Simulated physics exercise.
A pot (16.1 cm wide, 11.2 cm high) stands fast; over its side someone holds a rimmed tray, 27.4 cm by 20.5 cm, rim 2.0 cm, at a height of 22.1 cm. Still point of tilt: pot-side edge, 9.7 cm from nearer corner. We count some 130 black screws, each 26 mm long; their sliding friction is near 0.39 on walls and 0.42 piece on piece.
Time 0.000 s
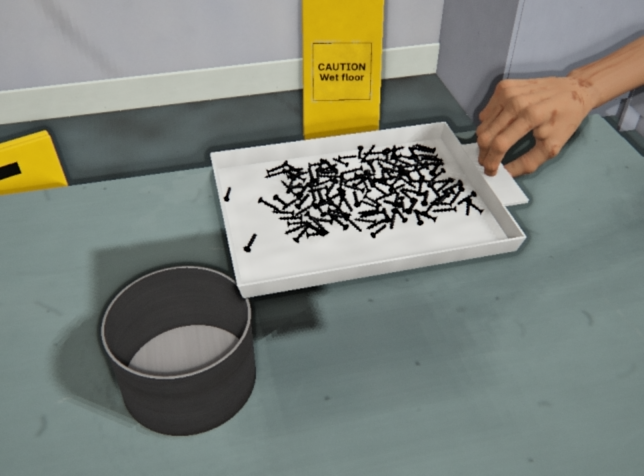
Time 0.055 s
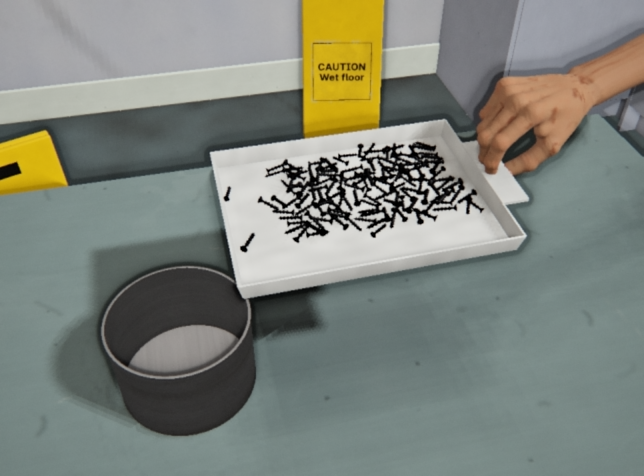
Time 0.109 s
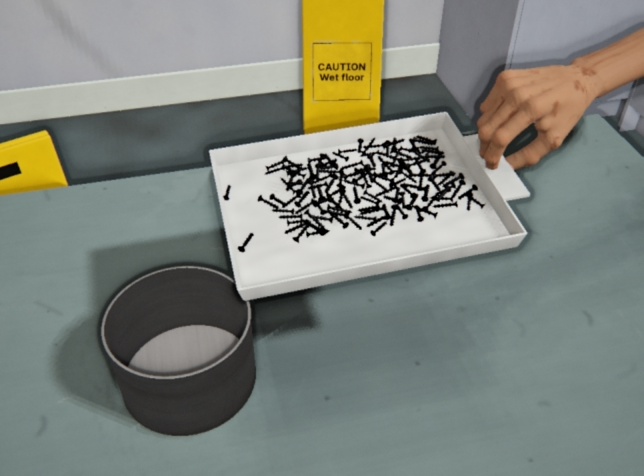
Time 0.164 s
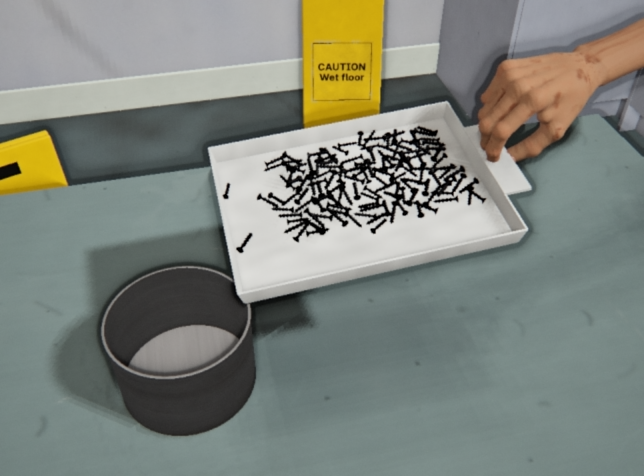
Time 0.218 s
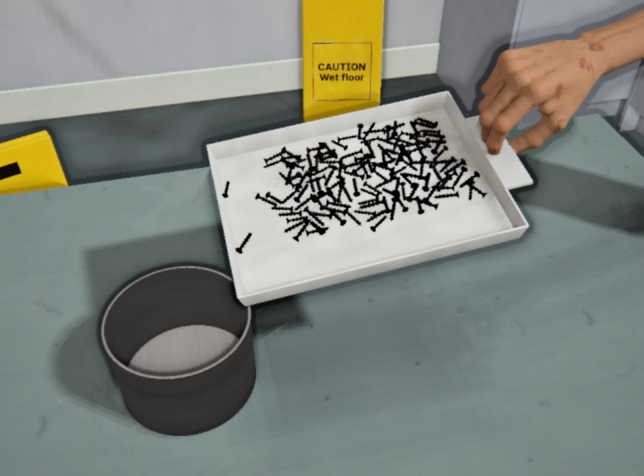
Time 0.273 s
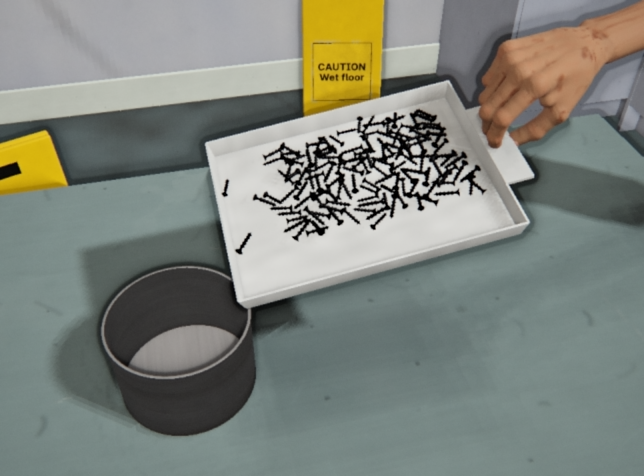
A hand slowly raised the right side of a white tray scattered with small black screws, tilting it slightly toward the dark round pot at left, while the screws barely shifted on its surface.
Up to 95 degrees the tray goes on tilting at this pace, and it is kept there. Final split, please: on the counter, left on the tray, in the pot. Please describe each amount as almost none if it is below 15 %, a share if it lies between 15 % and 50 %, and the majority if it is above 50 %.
Counter - the majority, tray - almost none, pot - almost none.
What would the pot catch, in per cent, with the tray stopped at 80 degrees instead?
About 5 in a hundred would end up in the pot.
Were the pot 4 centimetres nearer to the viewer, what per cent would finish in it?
Result after the change: About 20 in a hundred.
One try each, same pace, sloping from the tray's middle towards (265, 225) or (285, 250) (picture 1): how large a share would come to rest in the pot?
Roughly 80 per cent on the first try and 20 per cent on the second.
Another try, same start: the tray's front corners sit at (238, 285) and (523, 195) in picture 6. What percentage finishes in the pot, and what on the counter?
The pot gets 80 and the counter 20.
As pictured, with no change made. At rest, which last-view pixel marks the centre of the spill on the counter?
The spill's middle ends up near (274, 427).
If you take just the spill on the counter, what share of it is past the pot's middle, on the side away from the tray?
About 10 per cent.
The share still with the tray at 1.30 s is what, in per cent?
Estimate: About 75 percent.
Then, at 0.89 s, tilt 52 degrees; the tray holds 100 %, the pot 0 %.
After 1.30 s, tilt 77 degrees; the tray holds 75 %, the pot 0 %.
After 1.79 s, tilt 95 degrees; the tray holds 0 %, the pot 0 %.
By 2.4 s all is still; counter 100 %, tray 0 %, pot 0 %.
